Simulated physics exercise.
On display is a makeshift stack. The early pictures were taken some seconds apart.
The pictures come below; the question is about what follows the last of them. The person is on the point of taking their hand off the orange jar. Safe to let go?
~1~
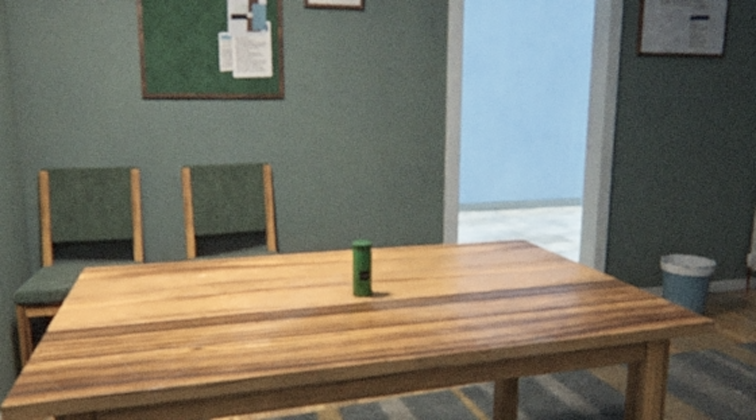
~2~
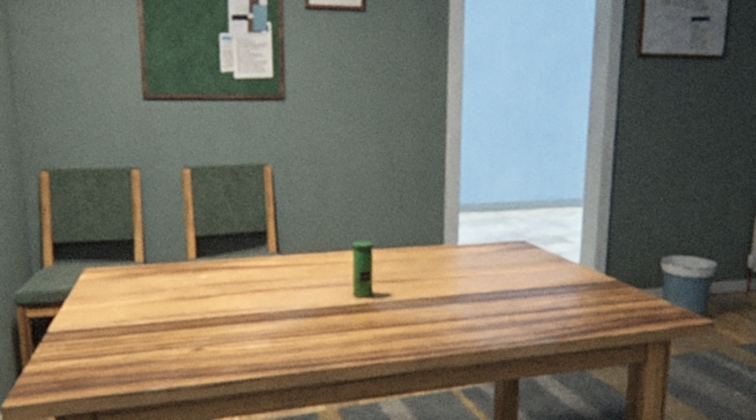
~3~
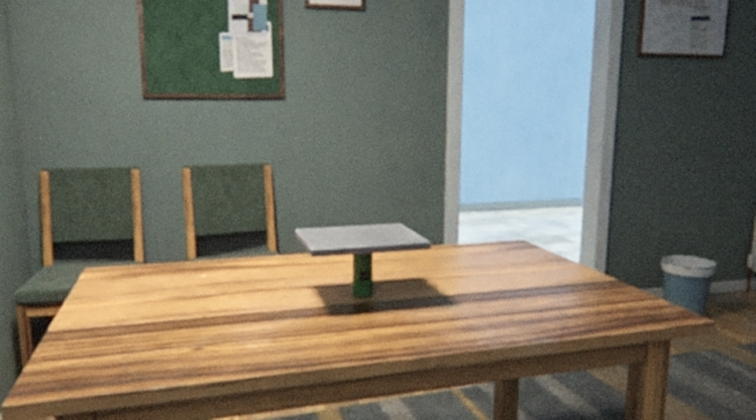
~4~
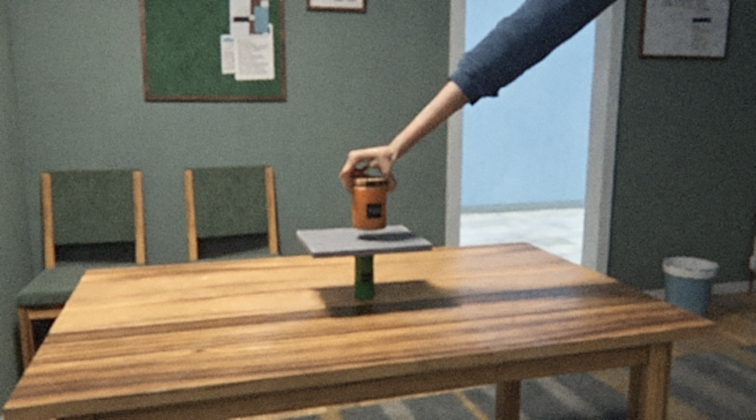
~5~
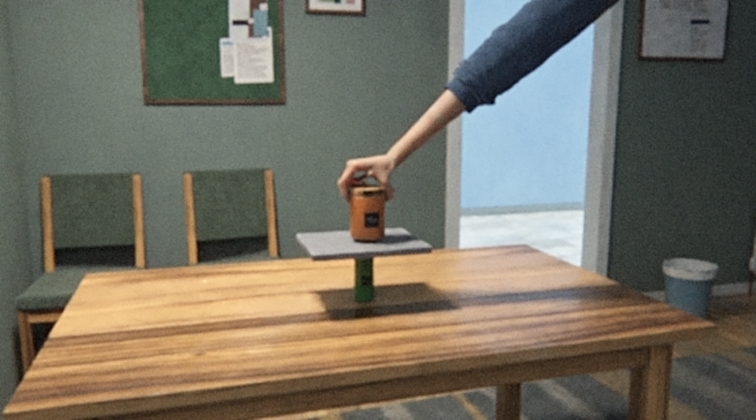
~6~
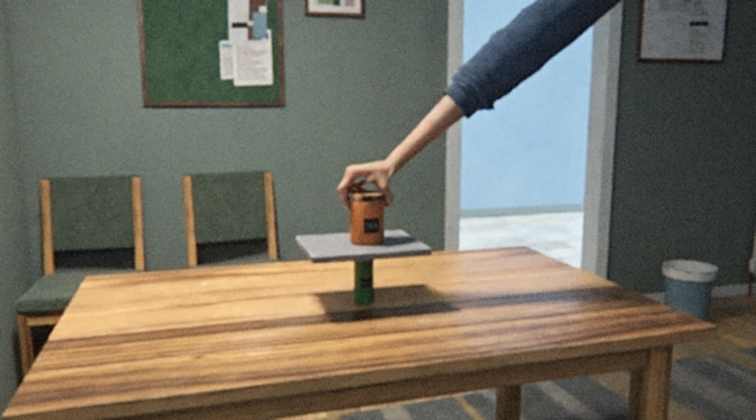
The stack is sturdy enough.
Then, 0.20 s after the last picture, nothing has stirred.
Then, 0.40 s after the last picture, orange jar resting near (367, 218).
At rest, all 3 in place. Seen from the same camera at the end, orange jar near (367, 218). The stack holds.
